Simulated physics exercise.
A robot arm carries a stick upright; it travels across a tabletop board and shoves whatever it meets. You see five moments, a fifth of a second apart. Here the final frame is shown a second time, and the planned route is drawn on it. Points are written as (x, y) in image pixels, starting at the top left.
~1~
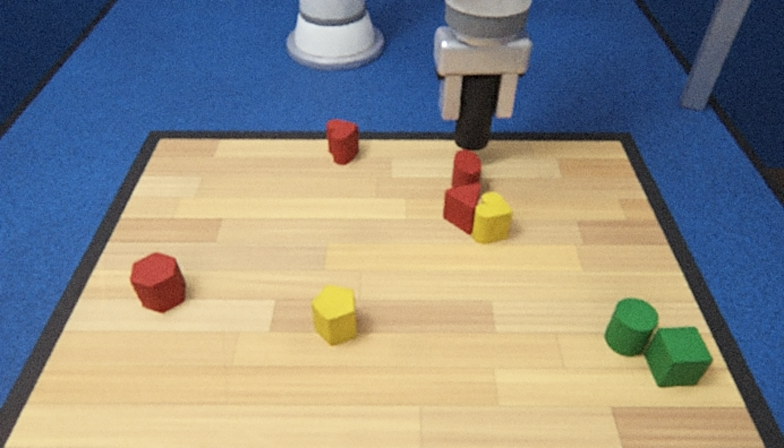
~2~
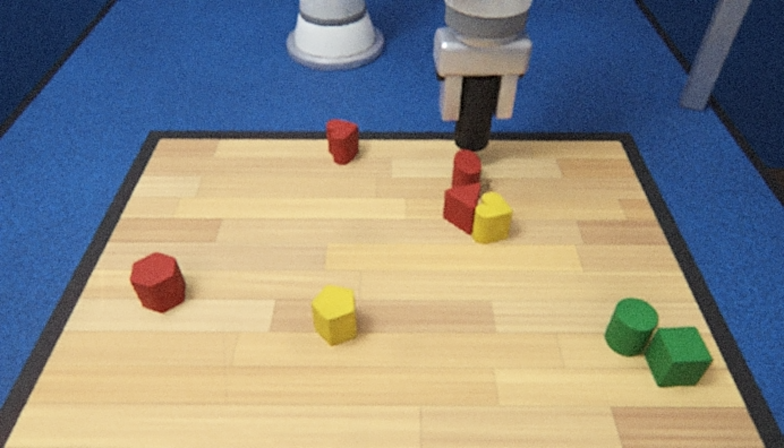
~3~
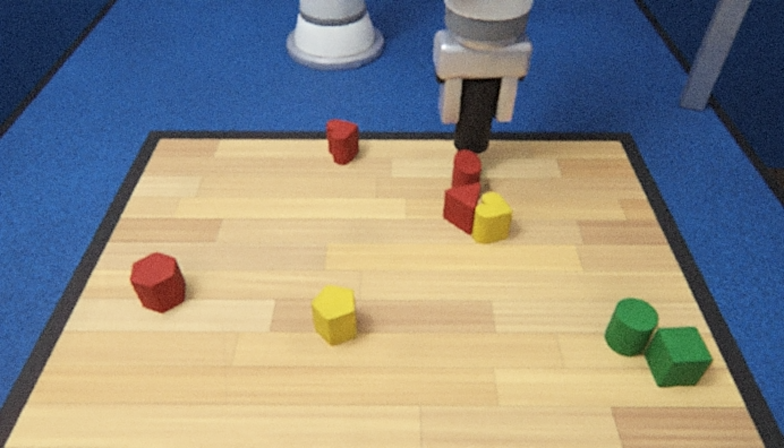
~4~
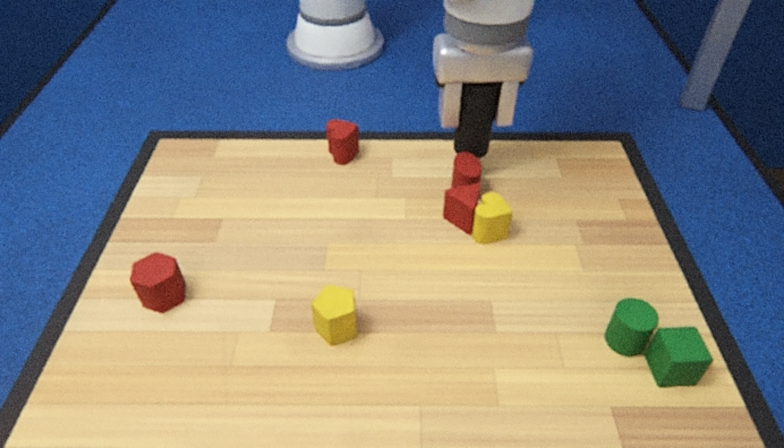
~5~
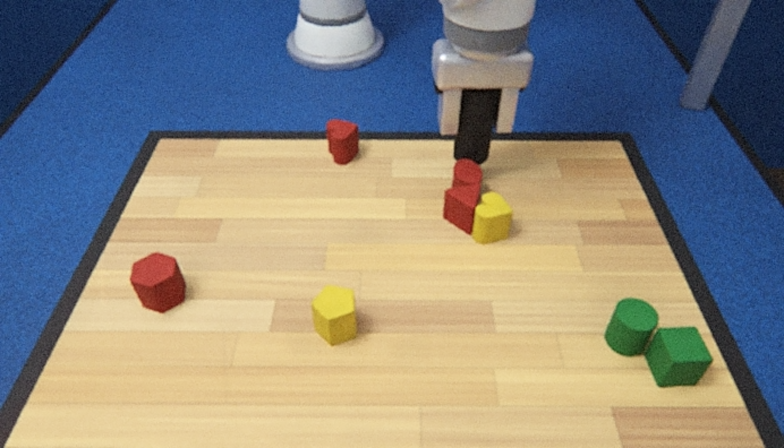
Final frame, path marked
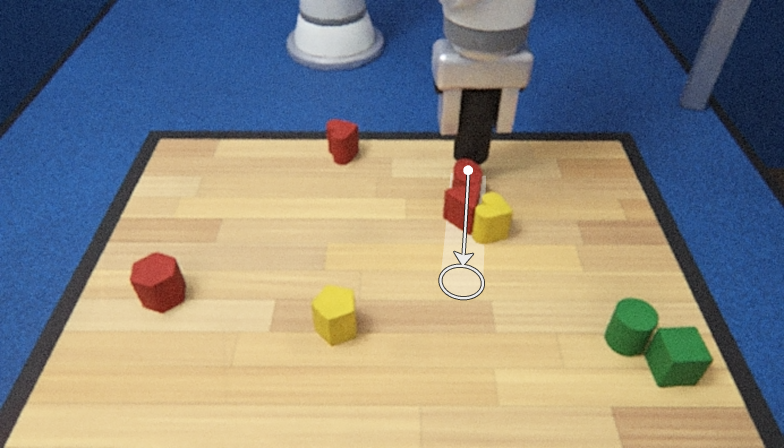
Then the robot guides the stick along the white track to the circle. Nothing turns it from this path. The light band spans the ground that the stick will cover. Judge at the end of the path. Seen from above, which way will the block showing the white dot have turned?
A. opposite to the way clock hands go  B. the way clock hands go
Correct choice: A.
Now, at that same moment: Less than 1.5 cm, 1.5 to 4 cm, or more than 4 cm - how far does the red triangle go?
Its final spot will lie more than 4 cm from the current one.
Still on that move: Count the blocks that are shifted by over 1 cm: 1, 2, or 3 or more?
Going by the path, three or more blocks will move.
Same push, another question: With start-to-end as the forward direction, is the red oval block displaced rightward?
I'd say no.
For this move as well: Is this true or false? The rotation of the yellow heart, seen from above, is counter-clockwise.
This is true.
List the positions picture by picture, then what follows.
Stick tip (471, 141); block tops, red triangle (466, 193); red oval block (468, 161); yellow heart (493, 205), in the first frame.
Stick (471, 142); blocks unchanged, in the second frame.
Stick (471, 145); blocks unchanged, in the third frame.
Stick (471, 149); red oval block (468, 163), in the fourth frame.
Stick (471, 156); red triangle (466, 193); red oval block (468, 170); yellow heart (493, 205), in the fifth frame.
Path on the board, from (468, 175) directly to (462, 282); the dot is on the red oval block.
One third of the way, stick (469, 187); red triangle (466, 223), turned 55° clockwise; red oval block (473, 204), turned 25° anticlockwise; yellow heart (506, 217), turned 20° anticlockwise.
Two thirds of the way, stick (467, 222); red triangle (456, 251), turned 70° clockwise; red oval block (485, 239), turned 70° anticlockwise; yellow heart (511, 221), turned 40° anticlockwise.
At the end, stick (464, 262); red triangle (449, 286), turned 85° clockwise; red oval block (502, 269), turned 160° anticlockwise; yellow heart (511, 221), turned 40° anticlockwise.
